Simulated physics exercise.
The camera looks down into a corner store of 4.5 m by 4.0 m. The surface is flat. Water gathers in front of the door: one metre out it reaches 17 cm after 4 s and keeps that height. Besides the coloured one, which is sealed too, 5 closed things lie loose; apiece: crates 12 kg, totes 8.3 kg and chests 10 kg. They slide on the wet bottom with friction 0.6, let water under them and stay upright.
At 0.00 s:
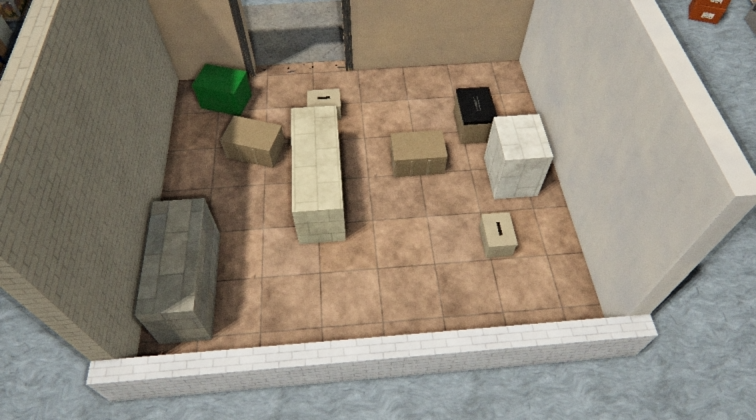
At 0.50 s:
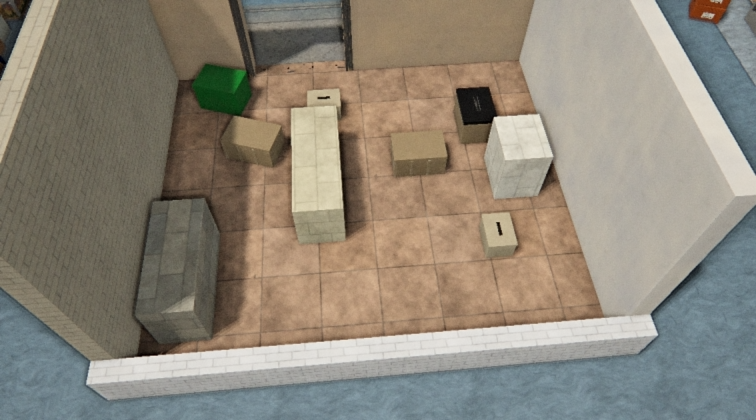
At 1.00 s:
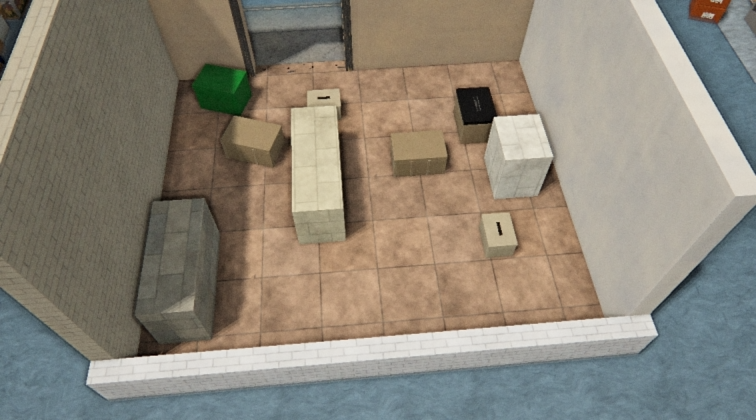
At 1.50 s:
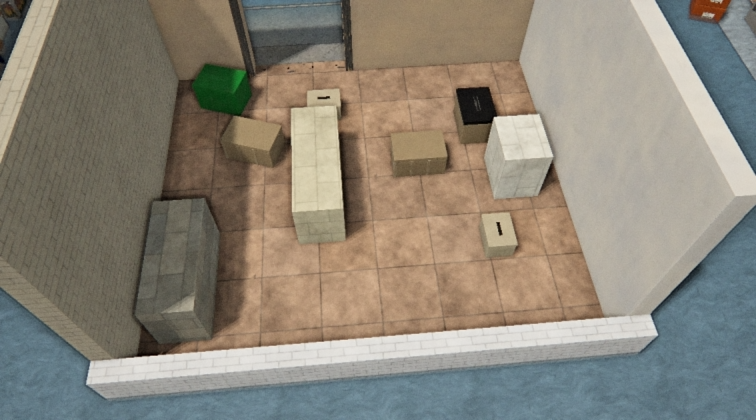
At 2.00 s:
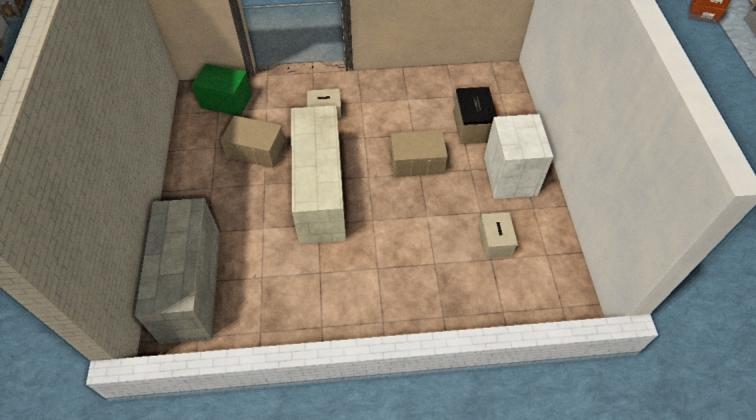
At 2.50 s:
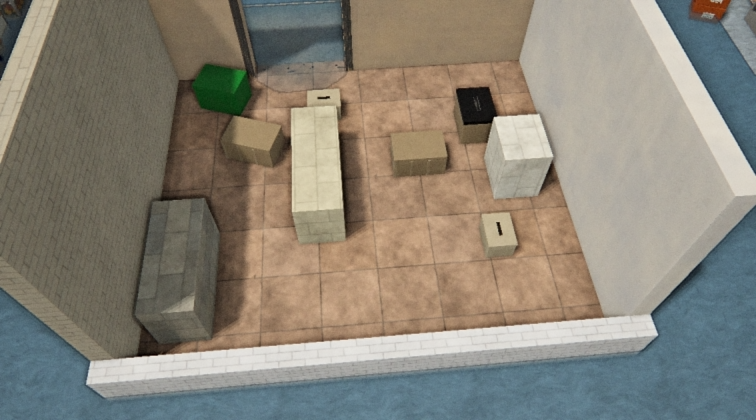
Water forms a faint, shallow patch at the doorway while the scattered boxes stay still.
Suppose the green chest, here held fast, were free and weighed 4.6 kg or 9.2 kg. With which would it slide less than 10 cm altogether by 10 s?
I expect that neither load is enough.
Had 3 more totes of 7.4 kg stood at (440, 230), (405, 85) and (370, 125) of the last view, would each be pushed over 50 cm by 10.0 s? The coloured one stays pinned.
In turn: Short of it, under, more.
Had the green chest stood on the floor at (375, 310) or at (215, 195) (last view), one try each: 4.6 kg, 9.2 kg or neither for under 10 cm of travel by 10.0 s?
In turn: Neither is enough; neither holds.
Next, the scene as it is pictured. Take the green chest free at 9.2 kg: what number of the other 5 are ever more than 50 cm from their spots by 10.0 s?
2 of them.
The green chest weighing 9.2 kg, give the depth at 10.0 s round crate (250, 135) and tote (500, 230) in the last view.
Roughly 7 and 1 cm.
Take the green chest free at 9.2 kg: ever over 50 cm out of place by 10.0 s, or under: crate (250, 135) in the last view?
It is over.
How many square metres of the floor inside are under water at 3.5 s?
Roughly 1.5 m2.
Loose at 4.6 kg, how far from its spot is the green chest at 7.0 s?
About 5 cm.
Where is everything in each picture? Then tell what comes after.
In the first frame, the green chest at (219, 78), on the bottom; water covers 0.0 m2; 0 of 6 have shifted.
In the second frame, the green chest at (219, 78), on the bottom; water covers 0.0 m2; 0 of 6 have shifted.
In the third frame, the green chest at (219, 78) rests on the ground; water covers 0.0 m2; 0 of 6 have shifted.
In the fourth frame, the green chest at (219, 78), on the bottom; 0.0 m2 under water; 0 of 6 have shifted.
In the fifth frame, the green chest at (219, 78) rests on the ground; water covers 0.0 m2; 0 of 6 have shifted.
In the sixth frame, the green chest at (219, 78) rests on the ground; water covers 0.3 m2; 0 of 6 have shifted.
After 3.5 s the green chest would be 0 cm from its start with 4.6 kg and 0 cm from its start with 9.2 kg; 0 cm of water round it then.
After 4.5 s the green chest would be 0 cm from its start with 4.6 kg and 0 cm from its start with 9.2 kg; 2 cm of water round it then.
After 7.0 s the green chest would be 5 cm from its start with 4.6 kg and 0 cm from its start with 9.2 kg; 4 cm of water round it then.
After 10.0 s the green chest would be 50 cm from its start with 4.6 kg and 42 cm from its start with 9.2 kg; 5 cm of water round it then.
